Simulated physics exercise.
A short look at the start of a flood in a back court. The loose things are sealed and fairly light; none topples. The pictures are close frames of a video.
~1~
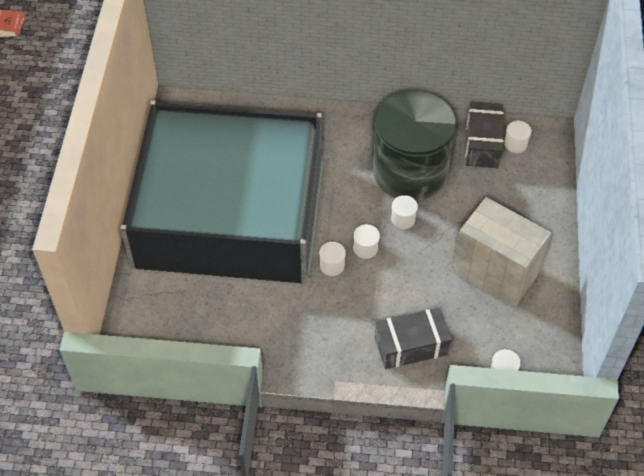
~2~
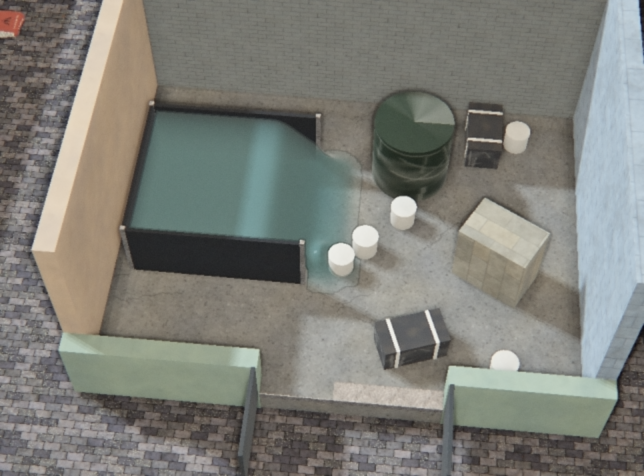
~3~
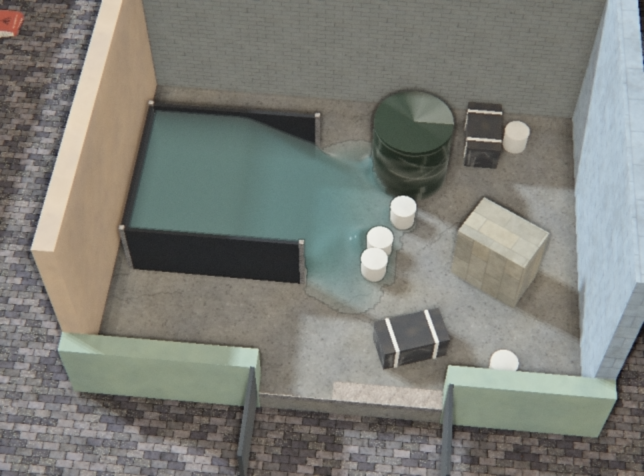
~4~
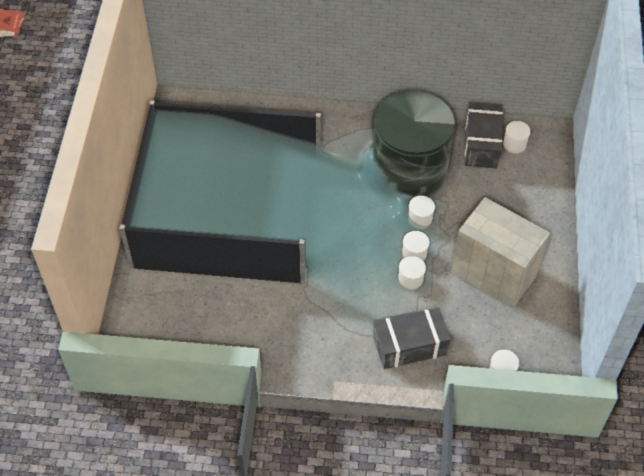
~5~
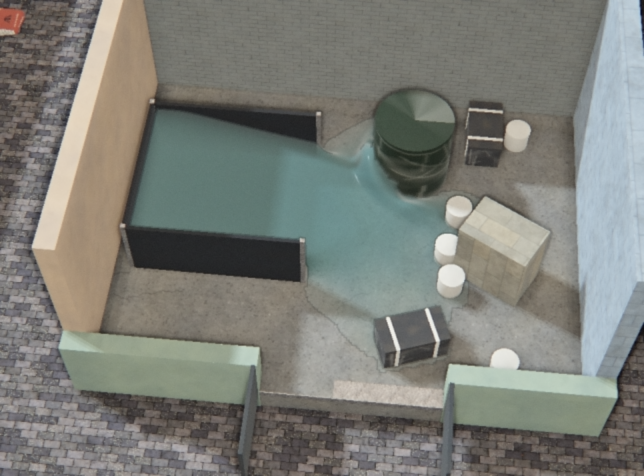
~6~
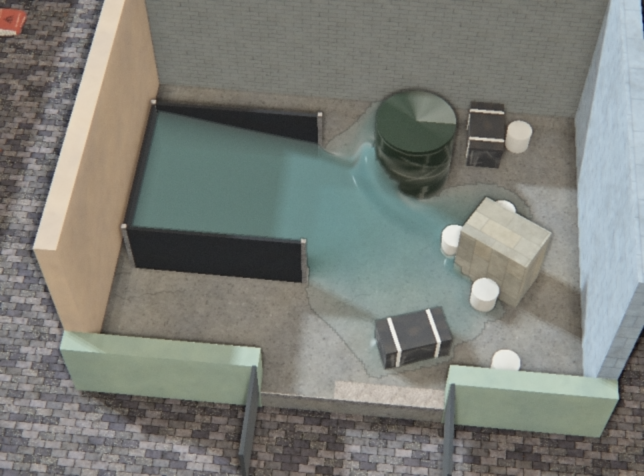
A large dark-sided tank of teal water fills the left of a walled grey court, seen from high above by a still camera. A dark green round tank stands behind centre, with a pale block at right, dark strapped boxes and small white pails around the floor. The tank's right side opens, water spreads rightward, and three pails slide right, reaching the block.
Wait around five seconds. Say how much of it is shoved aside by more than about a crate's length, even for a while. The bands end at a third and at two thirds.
Share: Two thirds or above.
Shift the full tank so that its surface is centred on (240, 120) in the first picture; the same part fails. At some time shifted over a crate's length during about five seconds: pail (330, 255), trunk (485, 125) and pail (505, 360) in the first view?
One after the other: No, swept aside, yes.
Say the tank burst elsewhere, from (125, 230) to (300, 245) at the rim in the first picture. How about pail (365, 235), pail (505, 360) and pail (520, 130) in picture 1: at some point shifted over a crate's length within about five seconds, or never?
As listed: Under that, shifted that much, not that far.
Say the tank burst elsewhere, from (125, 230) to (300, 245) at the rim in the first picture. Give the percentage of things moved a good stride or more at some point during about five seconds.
I make it 30 per cent.
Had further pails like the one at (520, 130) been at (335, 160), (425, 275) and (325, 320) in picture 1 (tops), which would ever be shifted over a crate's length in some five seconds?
As listed: Shifted that much, pushed that far, no.
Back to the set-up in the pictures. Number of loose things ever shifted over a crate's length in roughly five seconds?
I count 6.
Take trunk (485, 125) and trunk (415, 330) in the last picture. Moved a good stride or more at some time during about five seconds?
In turn: Never so far, yes.
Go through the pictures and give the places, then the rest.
The first frame shows a pail at (332, 253) rests on the ground; a pail at (405, 206), on the bottom; 0 of 7 have shifted.
The second frame shows a pail at (341, 254) rests on the ground, close to its start; a pail at (404, 207), on the bottom; 1 of 7 have shifted.
The third frame shows a pail at (374, 259) rests on the ground, a stride from its start; a pail at (403, 206), on the bottom; 2 of 7 have shifted.
The fourth frame shows a pail at (412, 267) rests on the ground, a stride from its start; a pail at (422, 206) rests on the ground, close to its start; 3 of 7 have shifted.
The fifth frame shows a pail at (452, 276), on the bottom, a stride from its start; a pail at (459, 206) rests on the ground, a stride from its start; 3 of 7 have shifted.
The sixth frame shows a pail at (485, 289), on the bottom, far from its start; a pail at (503, 211), on the bottom, a stride from its start; 3 of 7 have shifted.
A moment on, 3 of 7 are well off their spots; 1 afloat.
Next, 5 of 7 are well off their spots; 6 afloat.
Later, 5 of 7 are well off their spots; 6 afloat.
In the end, 6 of 7 are well off their spots, and 6 have been at some point; 6 afloat.
